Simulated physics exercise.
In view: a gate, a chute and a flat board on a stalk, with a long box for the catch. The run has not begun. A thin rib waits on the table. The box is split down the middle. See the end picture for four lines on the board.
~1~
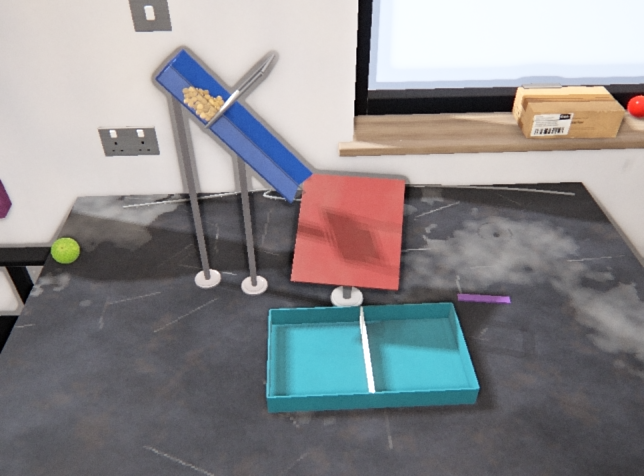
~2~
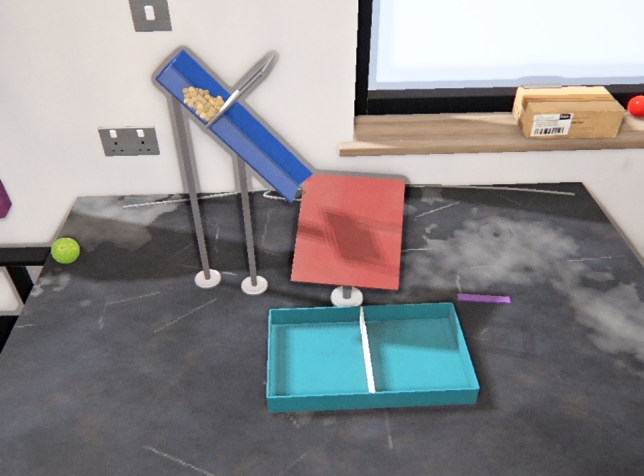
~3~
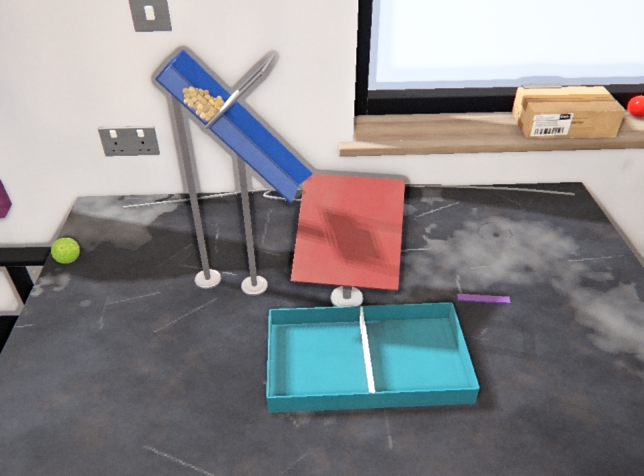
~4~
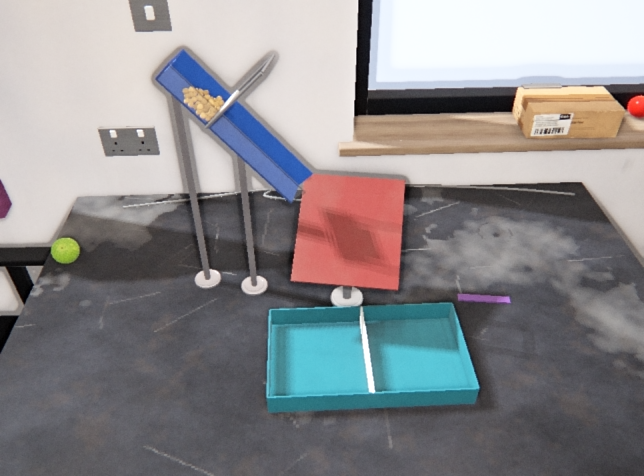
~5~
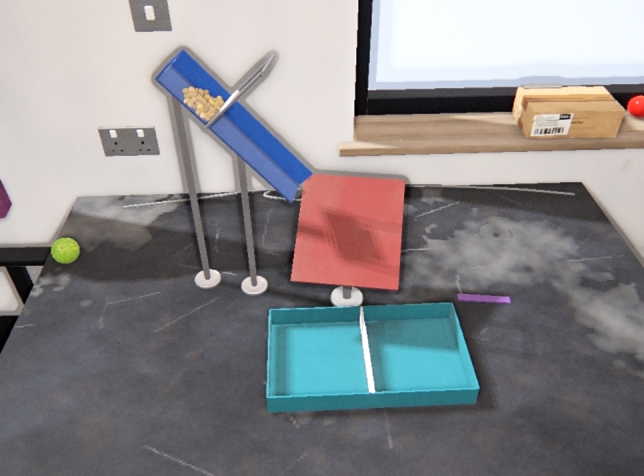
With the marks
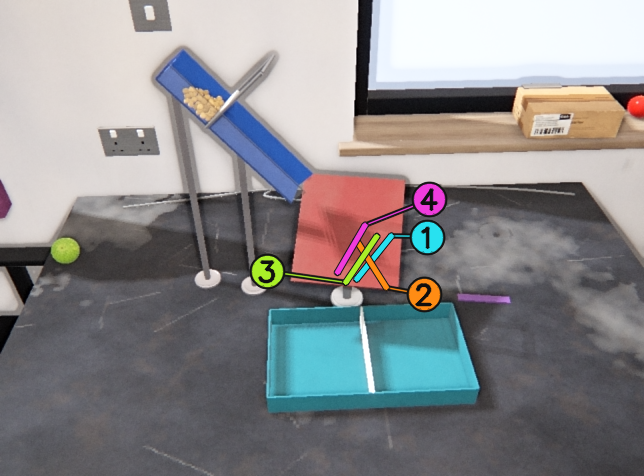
Blue chute holding small pale pieces behind a gate, standing motionless above a tilted red board and a divided teal box.
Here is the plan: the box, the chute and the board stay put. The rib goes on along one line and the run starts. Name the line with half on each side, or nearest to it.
It is 2.
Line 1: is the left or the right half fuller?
The left half.
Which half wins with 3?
The left half.
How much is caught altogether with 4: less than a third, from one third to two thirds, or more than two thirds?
More than two thirds.
On the marked copy, line 1 from (391, 235) to (356, 279); line 2 from (356, 240) to (386, 287); line 3 from (376, 236) to (345, 282); line 4 from (365, 225) to (337, 272).
For line 1, of what is caught, nearly all in the left half, a small part in the right.
For line 2, of what is caught, about half in the left half, about half in the right.
For line 3, of what is caught, nearly all in the left half, a small part in the right.
For line 4, of what is caught, nearly all in the left half, a small part in the right.
